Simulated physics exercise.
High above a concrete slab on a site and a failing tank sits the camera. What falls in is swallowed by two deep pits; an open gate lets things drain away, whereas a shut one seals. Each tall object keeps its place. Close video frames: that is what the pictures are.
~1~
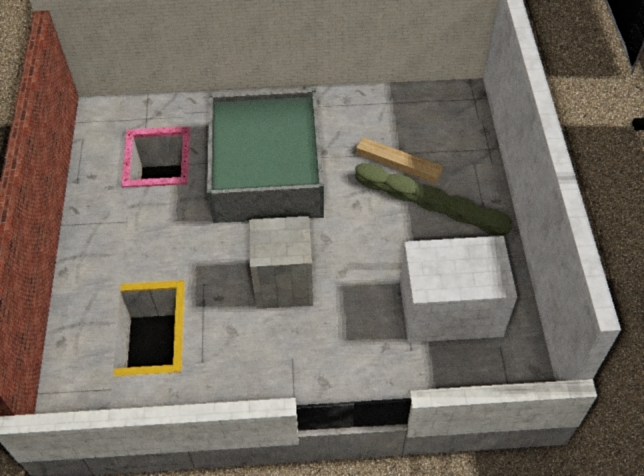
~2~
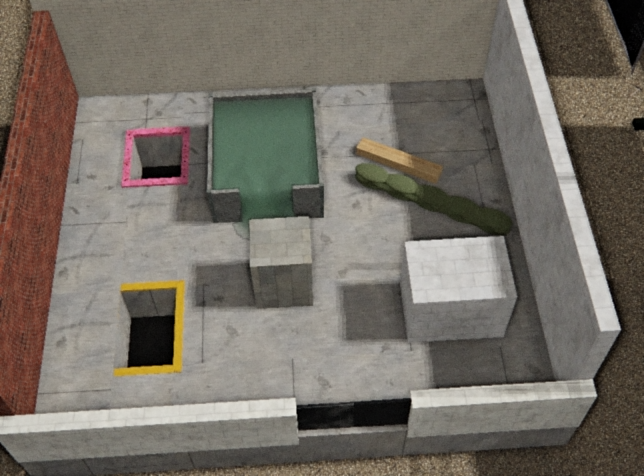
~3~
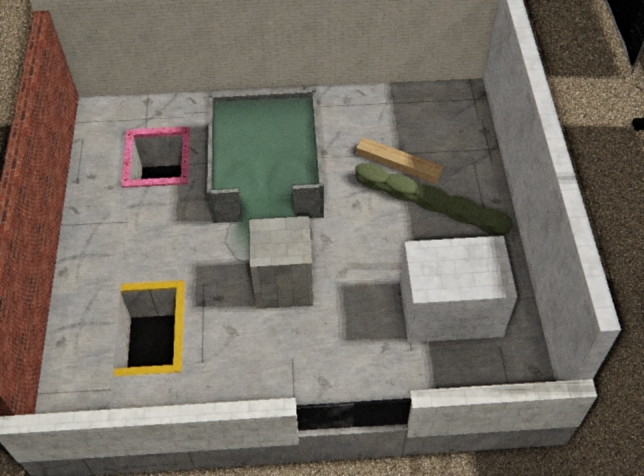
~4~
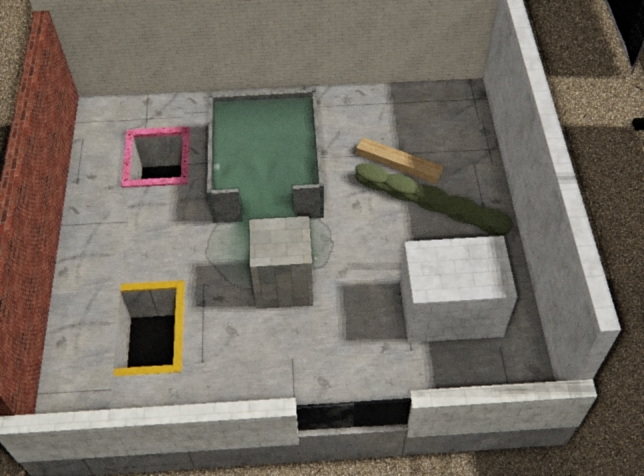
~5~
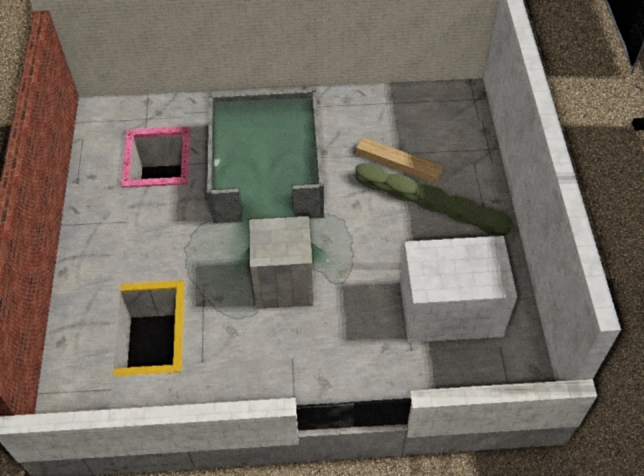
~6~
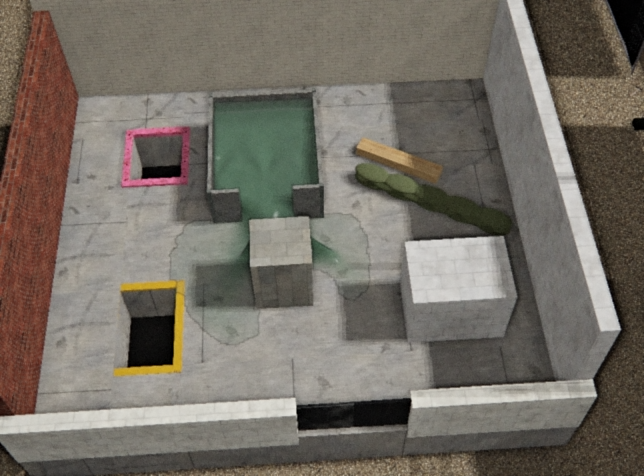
In this clip, the near wall of a raised tank of green water opens in the middle, and water pours through the gap, meets a grey block, and spreads around both sides across the concrete floor.
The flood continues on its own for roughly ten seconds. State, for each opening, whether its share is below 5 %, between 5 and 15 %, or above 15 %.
In order: The gate gets hardly any of it - below five per cent, the yellow pit gets a big share of it - past fifteen per cent, the pink pit gets hardly any of it - below five per cent.
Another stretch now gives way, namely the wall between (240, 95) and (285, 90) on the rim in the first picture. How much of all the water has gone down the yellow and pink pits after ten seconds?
In percent: Yellow 8, pink 8.
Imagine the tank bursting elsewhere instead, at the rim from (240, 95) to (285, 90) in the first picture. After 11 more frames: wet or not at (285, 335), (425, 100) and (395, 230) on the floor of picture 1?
Unsoaked, then soaked, then unsoaked.
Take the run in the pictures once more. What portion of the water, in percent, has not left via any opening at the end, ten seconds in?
My reckoning gives about 72 %.
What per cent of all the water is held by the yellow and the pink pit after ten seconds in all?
About 28 %, then about 0 %.
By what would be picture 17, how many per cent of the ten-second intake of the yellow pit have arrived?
Close to 25 out of every hundred.
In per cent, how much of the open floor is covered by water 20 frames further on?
I'd say close to 50 per cent.
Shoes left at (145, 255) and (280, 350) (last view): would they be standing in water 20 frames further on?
First pixel swamped; second pixel not reached.
A moment on, water covers 20 % of the floor; the gate 0 %, the yellow pit 3 %, the pink pit 0 %.
Next, water covers 35 % of the floor; the gate 0 %, the yellow pit 7 %, the pink pit 0 %.
Then, water covers 50 % of the floor; the gate 0 %, the yellow pit 12 %, the pink pit 0 %.
Later, water covers 70 % of the floor; the gate 0 %, the yellow pit 19 %, the pink pit 0 %.
In the end, water covers 85 % of the floor; the gate 0 %, the yellow pit 28 %, the pink pit 0 %.
